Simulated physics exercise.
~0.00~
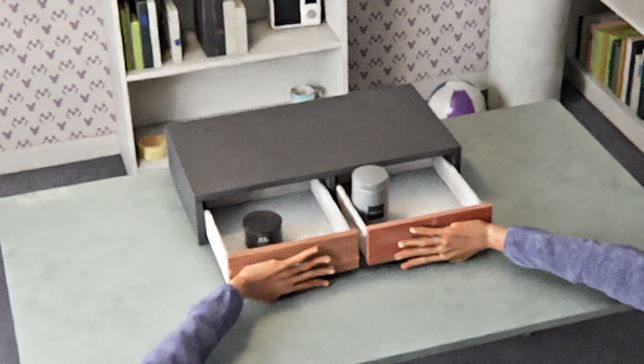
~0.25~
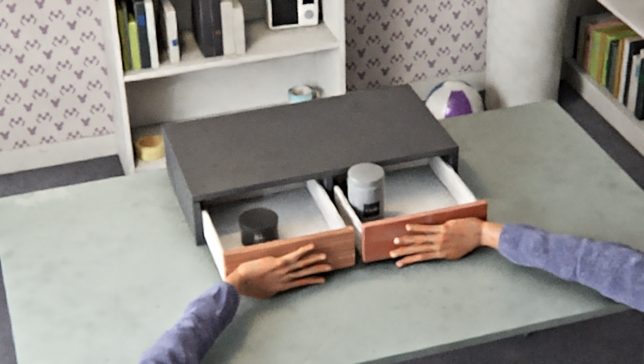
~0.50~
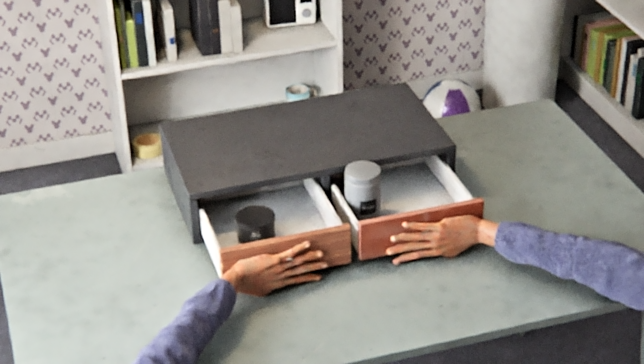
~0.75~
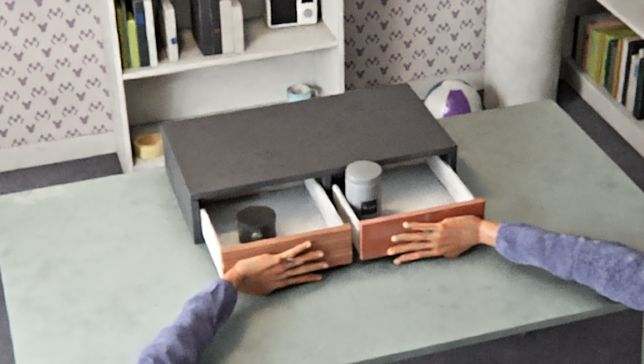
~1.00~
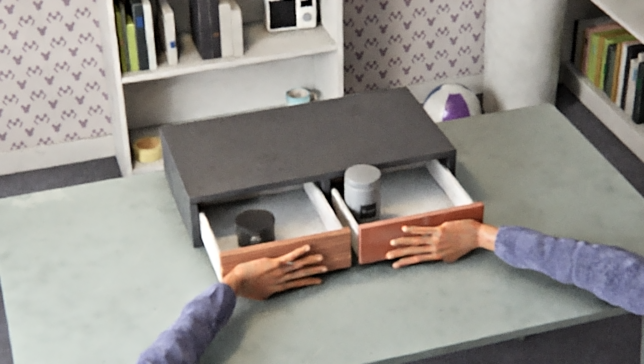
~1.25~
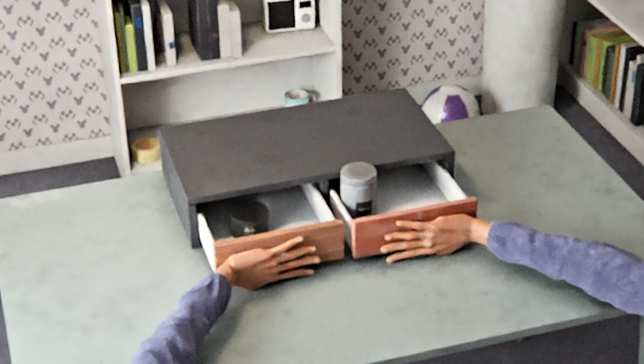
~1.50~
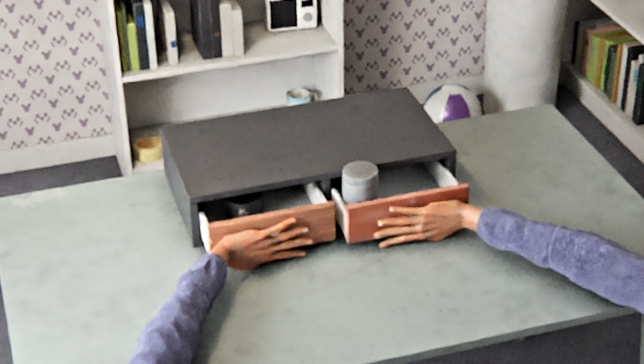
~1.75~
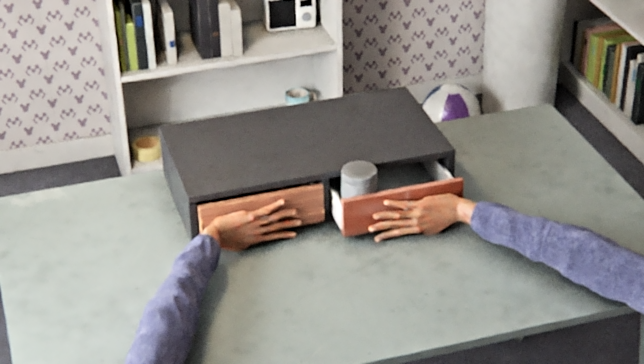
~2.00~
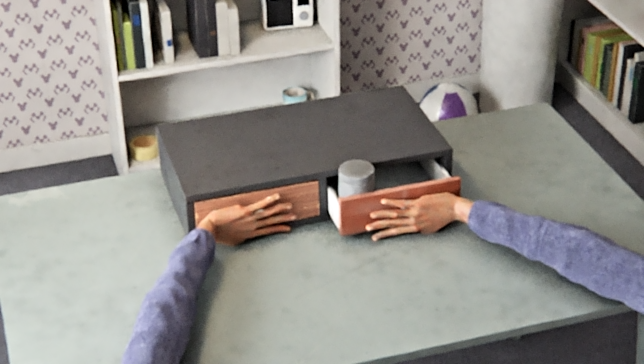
Two hands push both drawers inward; the left one closes while the right stays ajar.
